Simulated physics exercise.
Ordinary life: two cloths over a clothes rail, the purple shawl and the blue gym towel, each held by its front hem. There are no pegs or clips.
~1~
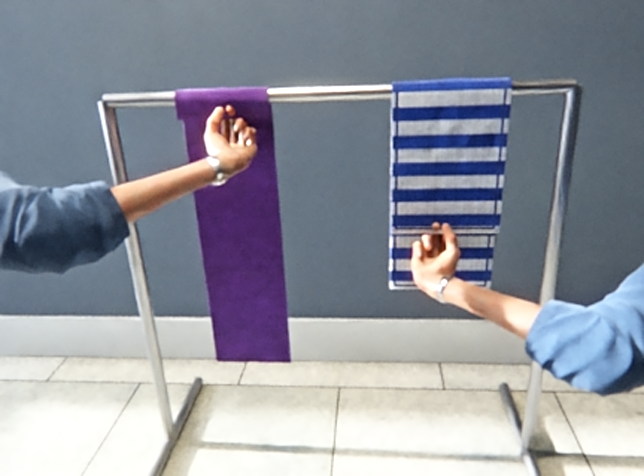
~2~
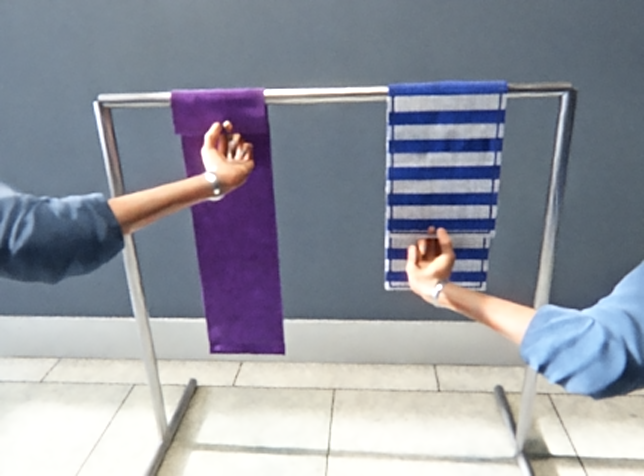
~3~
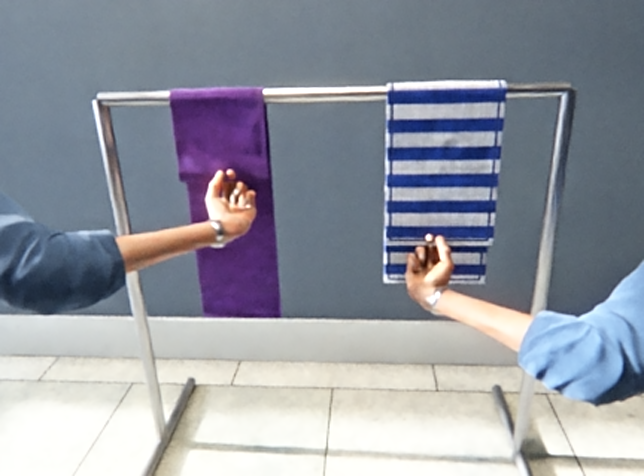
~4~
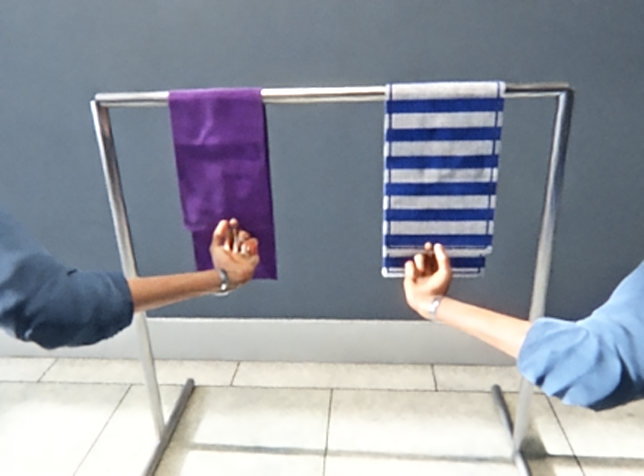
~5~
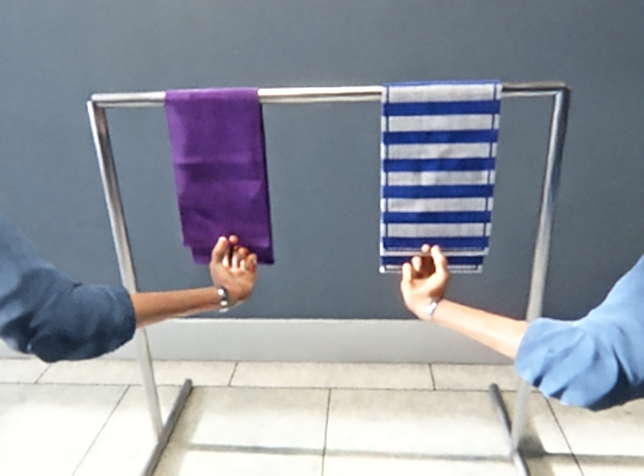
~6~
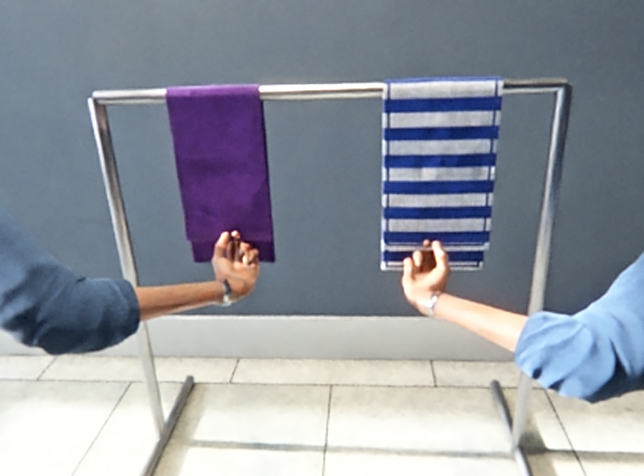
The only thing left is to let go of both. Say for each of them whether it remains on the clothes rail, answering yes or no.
Purple shawl: Yes; blue gym towel: Yes.
Then, 0.32 s past the final frame, shawl unmoved; gym towel unmoved.
When it is over, shawl unmoved; gym towel unmoved. The purple shawl hangs there and the blue gym towel keeps its place.
